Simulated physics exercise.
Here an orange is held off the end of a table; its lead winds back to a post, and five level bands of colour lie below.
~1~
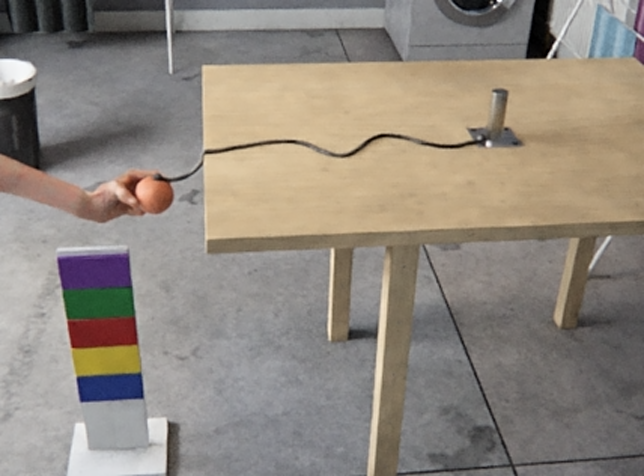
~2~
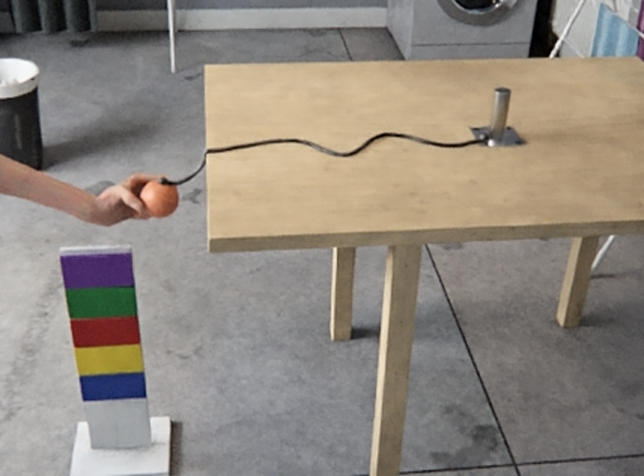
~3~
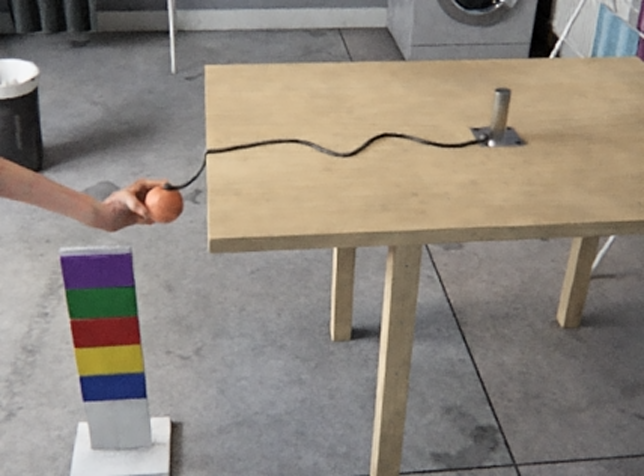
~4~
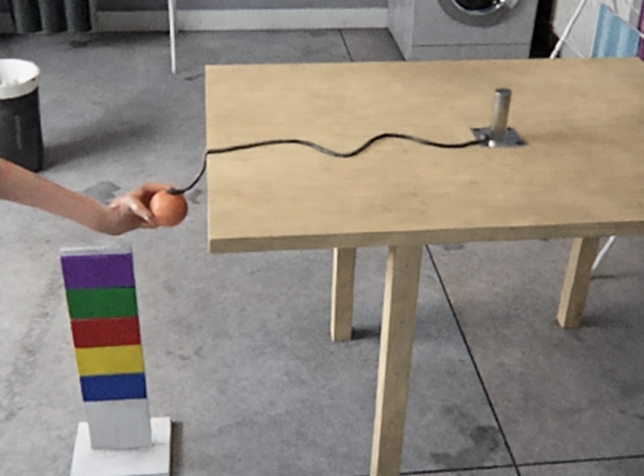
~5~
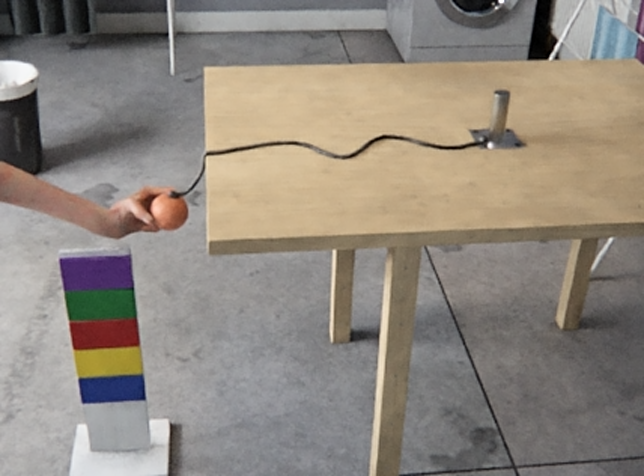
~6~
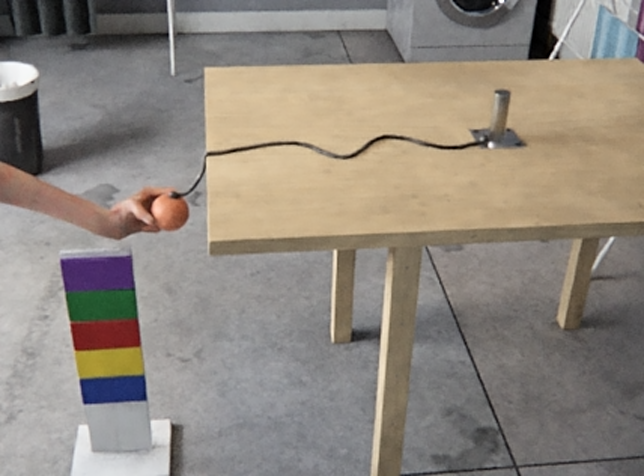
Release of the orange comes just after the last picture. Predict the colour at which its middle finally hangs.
Prediction: Purple.
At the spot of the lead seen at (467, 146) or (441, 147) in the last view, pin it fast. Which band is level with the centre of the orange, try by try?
For the first place it's purple, and for the second purple.
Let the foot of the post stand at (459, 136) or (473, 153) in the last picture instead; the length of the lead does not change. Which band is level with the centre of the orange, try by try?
The first case gives green, the second gives green.
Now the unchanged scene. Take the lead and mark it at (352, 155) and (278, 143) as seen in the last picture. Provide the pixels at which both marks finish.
At (319, 148) for the first, at (234, 153) for the second.
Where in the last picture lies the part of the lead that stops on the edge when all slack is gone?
Look near (253, 147).
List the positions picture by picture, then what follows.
In the first frame, orange (155, 195); purple (95, 273); green (99, 304); red (103, 333); yellow (107, 362); blue (110, 388).
In the second frame, orange (160, 199); lead through (460, 145) (393, 135) (352, 153) (291, 141) (222, 150).
In the third frame, orange (165, 205).
In the fourth frame, orange (169, 209); lead through (460, 146) (394, 135) (353, 154) (291, 141) (223, 150).
In the fifth frame, orange (169, 212).
In the sixth frame, orange (170, 213); lead through (460, 147) (393, 137) (352, 155) (291, 143) (222, 152).
Soon after, orange near (222, 265); level with purple.
After that, orange near (198, 268); level with purple.
In the end, orange near (214, 267); level with purple. At purple.
